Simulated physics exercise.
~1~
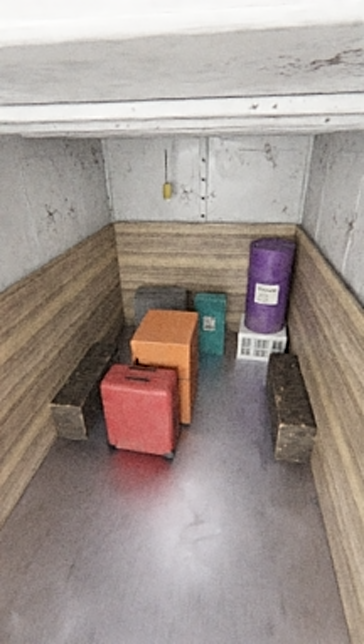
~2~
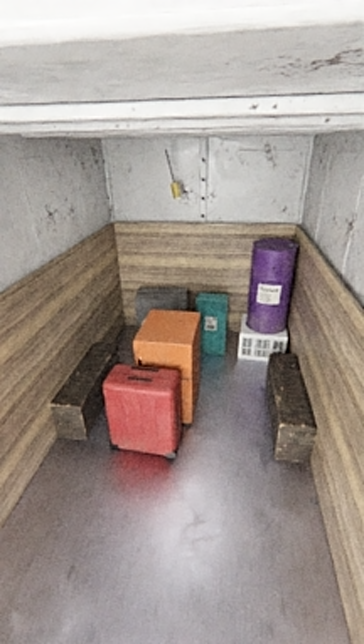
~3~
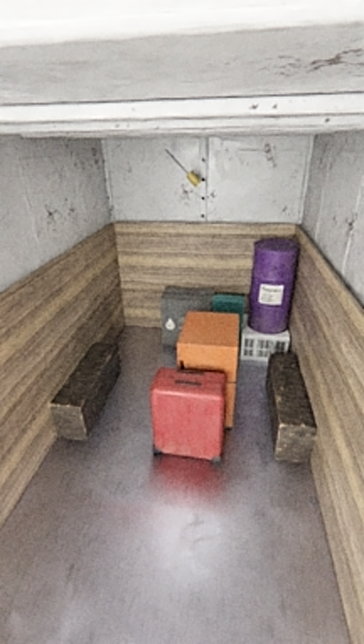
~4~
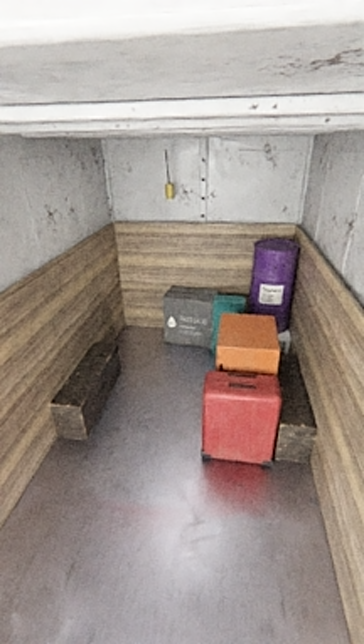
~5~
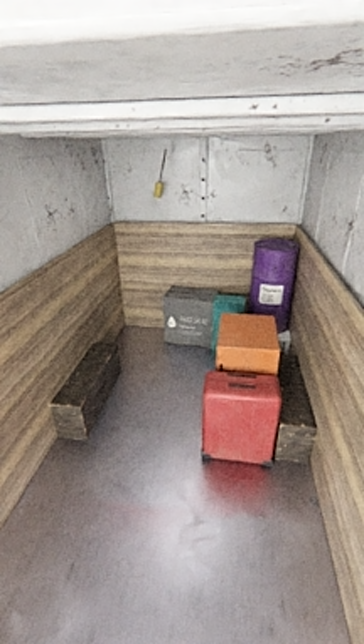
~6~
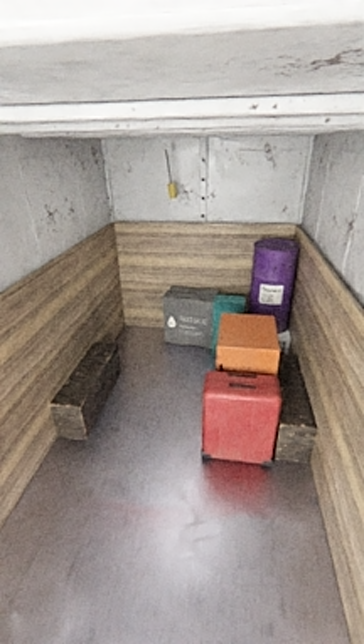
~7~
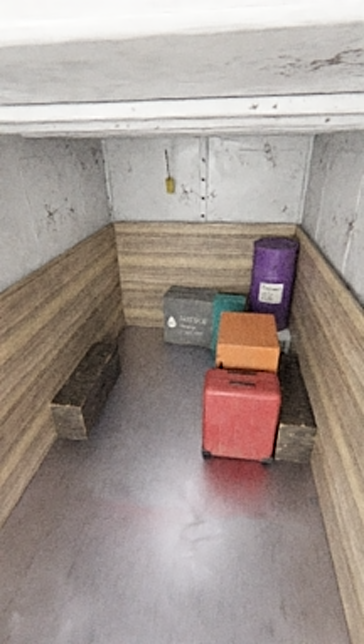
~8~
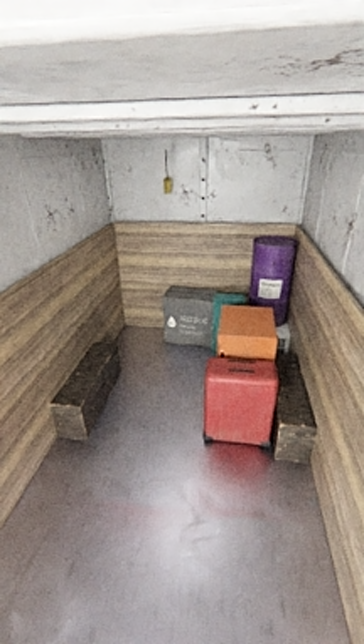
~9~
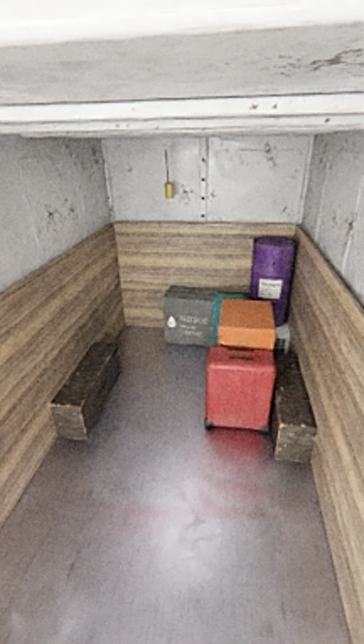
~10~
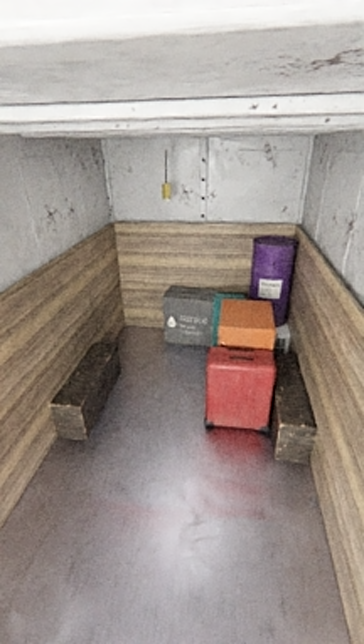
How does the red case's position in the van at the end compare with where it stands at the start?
At the start the red case stands left of the middle of the floor, closer to the left wheel box. At the end it is right of the middle, beside the right wheel box and slightly farther towards the far wall.
The video shows the inside of a van's load bay, where a red case, an orange box and a grey box slide right, bunching near the turquoise box and purple drum. The red case and orange box later shift slightly towards the far wall, and everything ends upright and still.
